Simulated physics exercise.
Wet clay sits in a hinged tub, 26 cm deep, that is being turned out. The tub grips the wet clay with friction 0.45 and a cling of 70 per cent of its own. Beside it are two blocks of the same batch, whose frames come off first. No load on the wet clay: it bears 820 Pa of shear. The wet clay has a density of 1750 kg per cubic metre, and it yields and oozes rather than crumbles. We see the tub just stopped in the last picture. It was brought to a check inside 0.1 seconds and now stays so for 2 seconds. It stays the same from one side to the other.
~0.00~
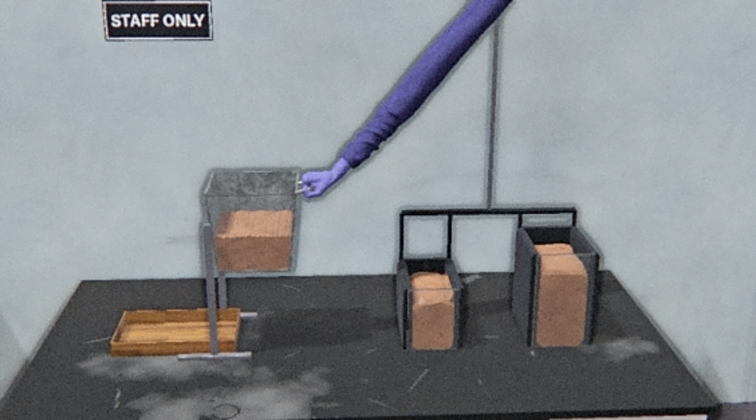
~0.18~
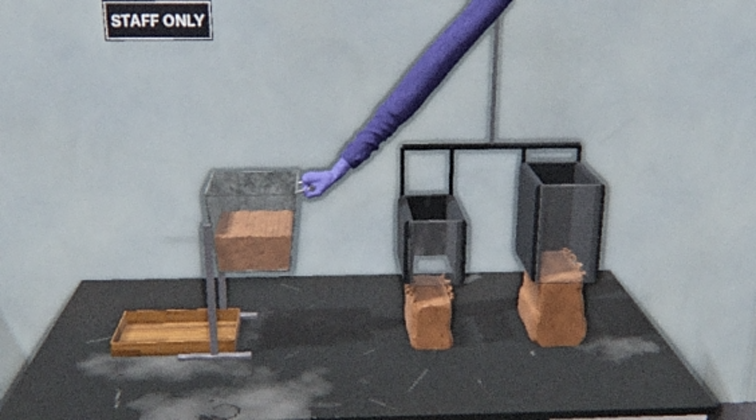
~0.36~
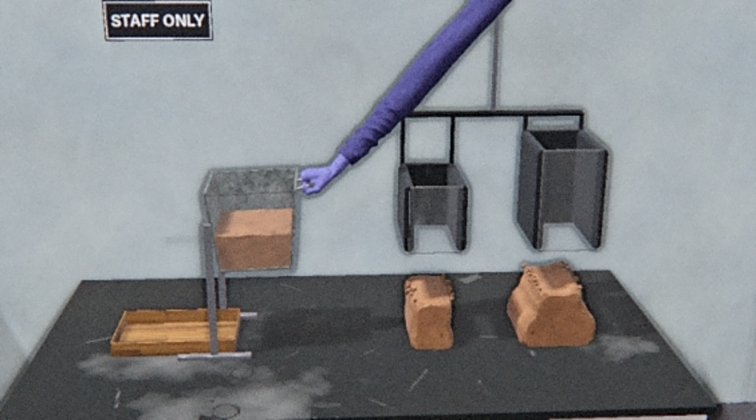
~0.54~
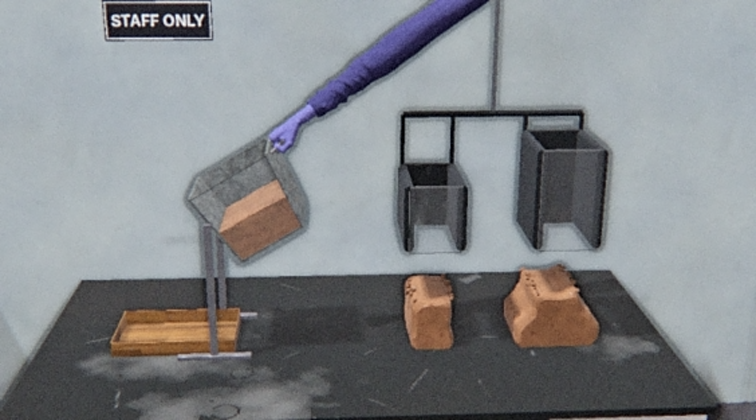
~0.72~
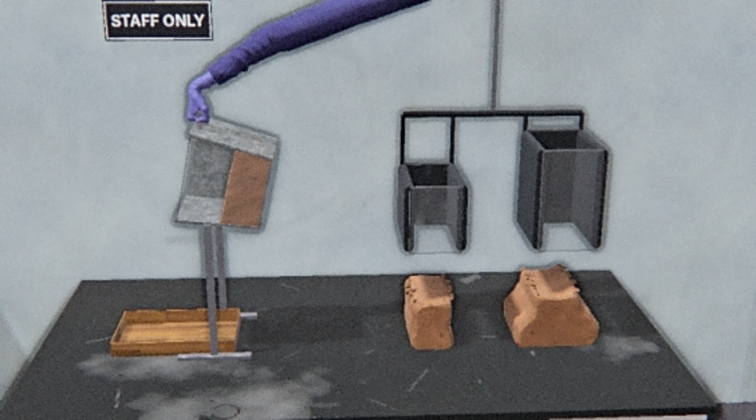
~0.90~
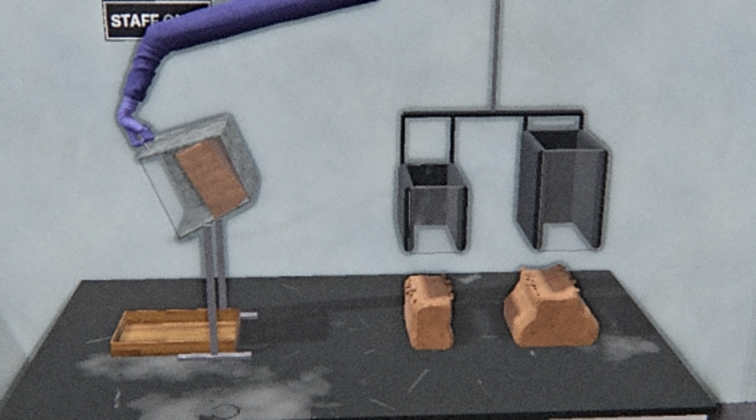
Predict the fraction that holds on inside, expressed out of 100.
Around 0 out of 100.
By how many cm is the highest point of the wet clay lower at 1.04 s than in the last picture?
Around 12 cm below its level in the last picture.
After 1.04 s, the tub is at 112 degrees and holds 93 %.
After 1.21 s, the tub is at 112 degrees and holds 35 %.
After 1.38 s, the tub is at 112 degrees and holds 25 %.
After 1.55 s, the tub is at 112 degrees and holds 0 %.
After 2.90 s, at the end, the tub is at 112 degrees and holds 0 %.
